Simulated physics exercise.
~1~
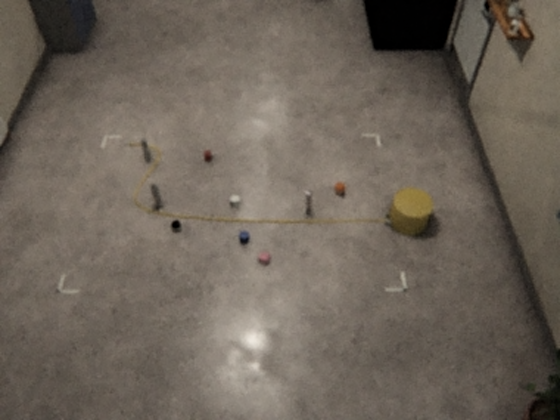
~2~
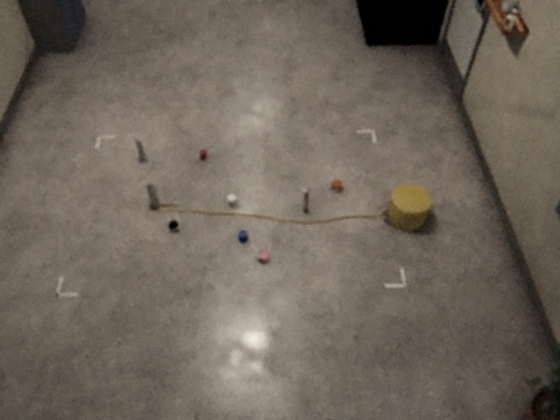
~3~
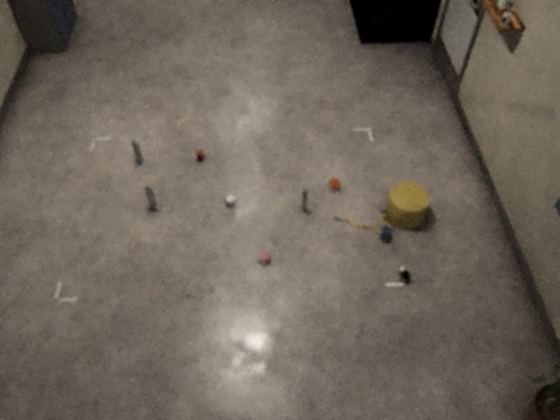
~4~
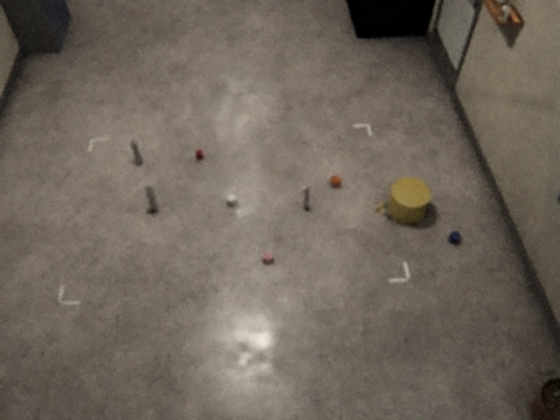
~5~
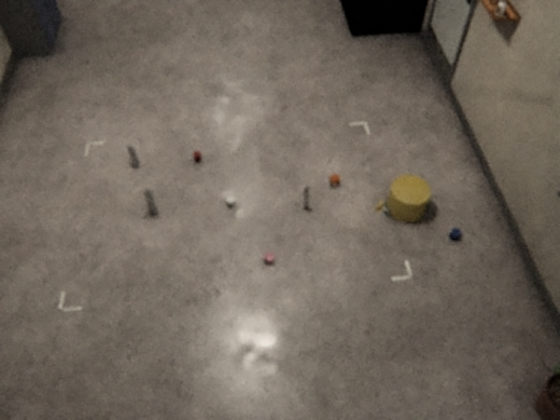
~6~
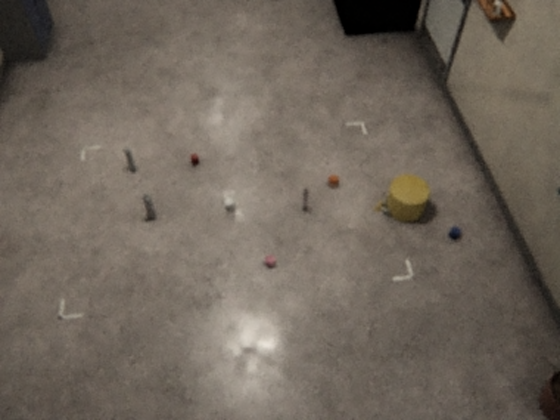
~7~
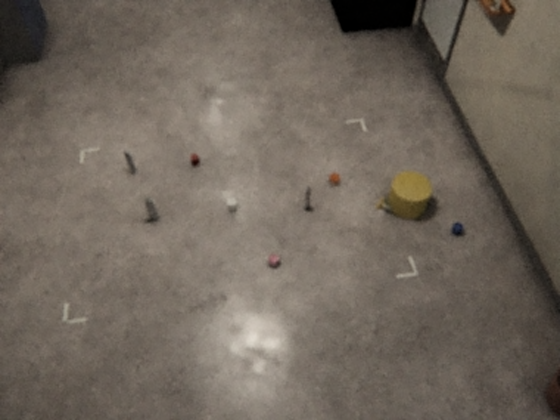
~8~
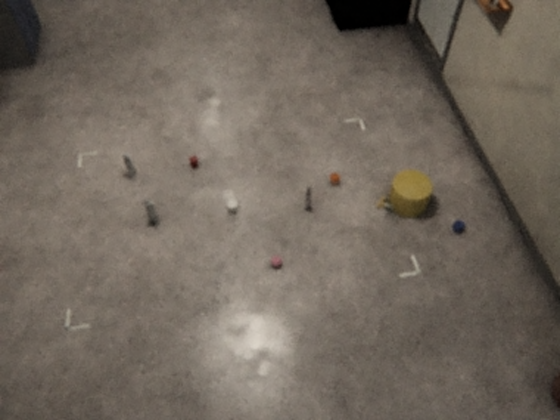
A thin yellow lead stretches across a grey hallway floor, seen from high above, running from a round yellow reel on the right past upright grey posts and bending round those at the left. Small red, white, orange, pink, black and blue containers sit scattered nearby. The lead slips off the leftmost post, straightens, then draws rightward until only a short piece shows beside the reel. The black and blue containers shift right with it; the black one disappears from view, while the blue one stops beyond the reel. The other containers and posts stay put as the view drifts slightly.
